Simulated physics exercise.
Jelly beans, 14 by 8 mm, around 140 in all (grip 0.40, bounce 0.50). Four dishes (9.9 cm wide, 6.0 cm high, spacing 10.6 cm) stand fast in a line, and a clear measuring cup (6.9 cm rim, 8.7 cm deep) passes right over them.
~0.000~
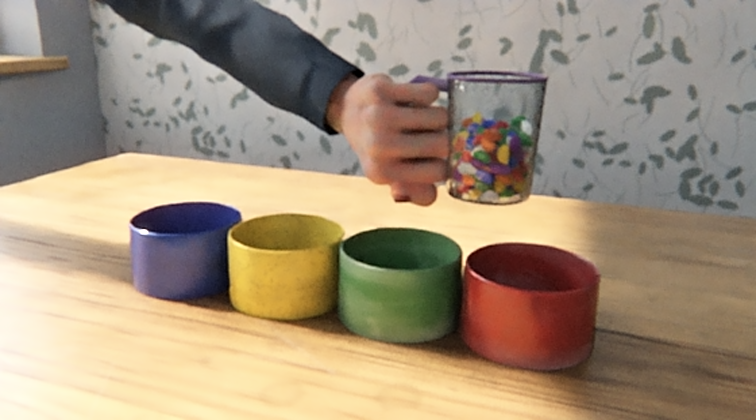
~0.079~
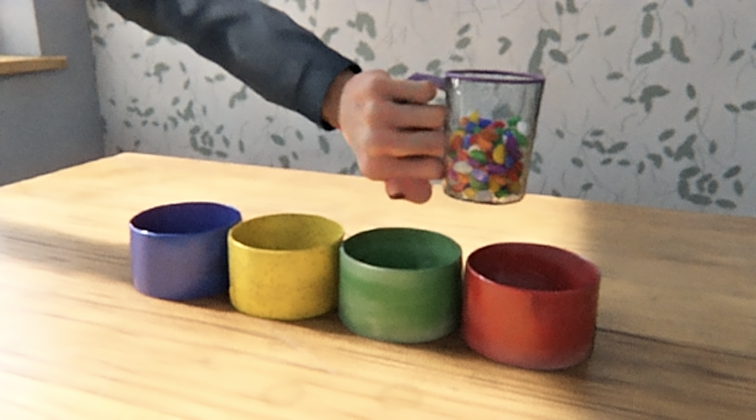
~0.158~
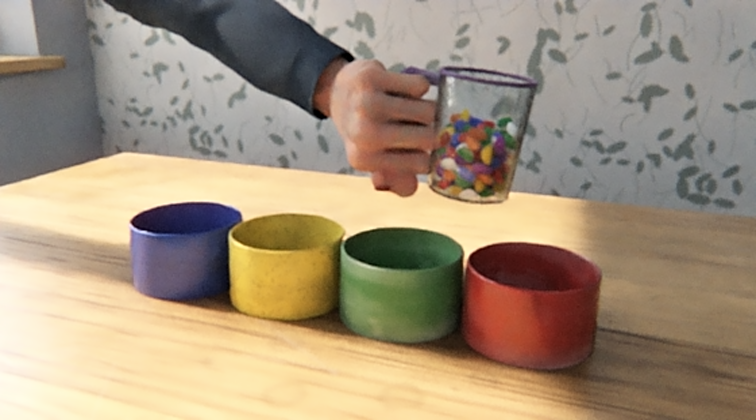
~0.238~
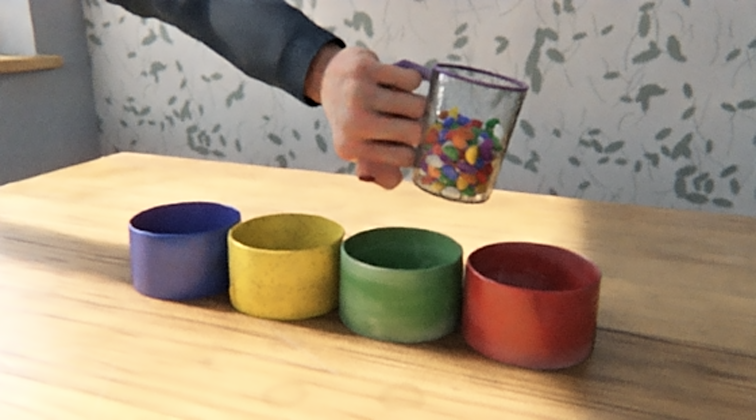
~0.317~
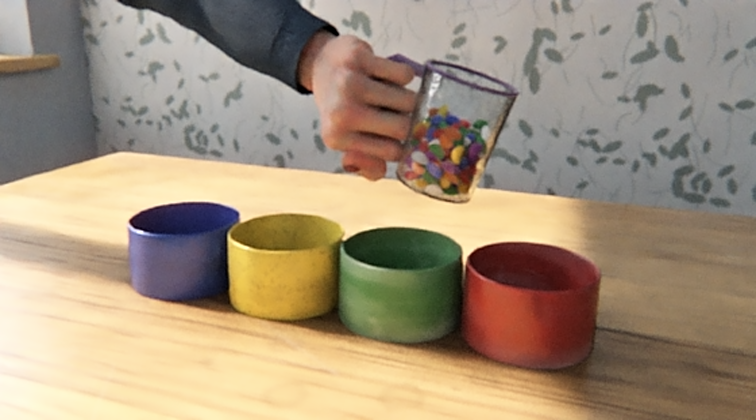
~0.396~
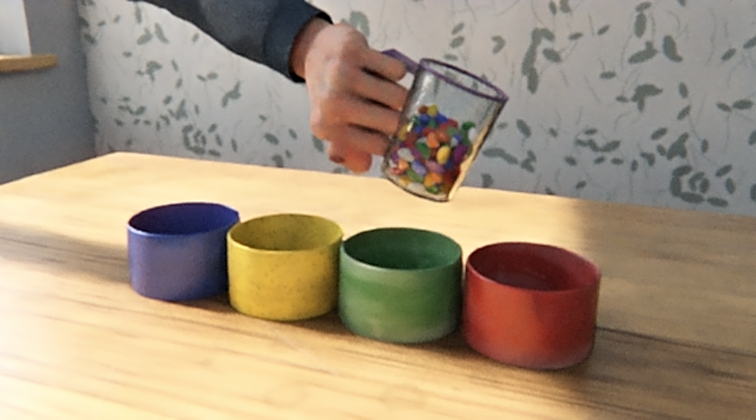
A hand holding a clear cup of colourful candies by its handle begins upright above a red dish, at the right of a row with green, yellow and blue ones. It moves a short way left toward the green dish, steadily tilting the cup's rim to the right, the candies still inside.
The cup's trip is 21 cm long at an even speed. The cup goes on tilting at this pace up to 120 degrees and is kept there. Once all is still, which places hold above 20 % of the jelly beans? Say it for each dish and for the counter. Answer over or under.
Red dish: Under; blue dish: Under; green dish: Under; yellow dish: Over; on the counter: Under.
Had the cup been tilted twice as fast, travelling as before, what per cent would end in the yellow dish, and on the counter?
Then: Yellow 0; counter 0.
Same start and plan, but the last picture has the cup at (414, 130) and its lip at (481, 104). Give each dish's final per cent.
Red 0, blue 0, green 0, yellow 100.
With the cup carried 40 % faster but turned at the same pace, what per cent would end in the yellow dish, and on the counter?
Yellow 100, counter 0.
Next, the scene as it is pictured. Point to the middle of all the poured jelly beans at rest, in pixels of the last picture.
Near (299, 278).
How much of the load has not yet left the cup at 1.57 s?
Roughly 100 per cent.
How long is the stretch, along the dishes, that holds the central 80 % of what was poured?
Some 5 cm.
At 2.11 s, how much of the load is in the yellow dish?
Some 85 per cent.
After 1.10 s, tilt 68 degrees; cup holds 100 %.
Then, at 1.57 s, tilt 99 degrees; cup holds 100 %.
After 2.11 s, tilt 120 degrees; cup holds 15 %, yellow 85 %.
In the end, at 2.9 s, red 0 %, blue 0 %, green 0 %, yellow 100 %, counter 0 %.
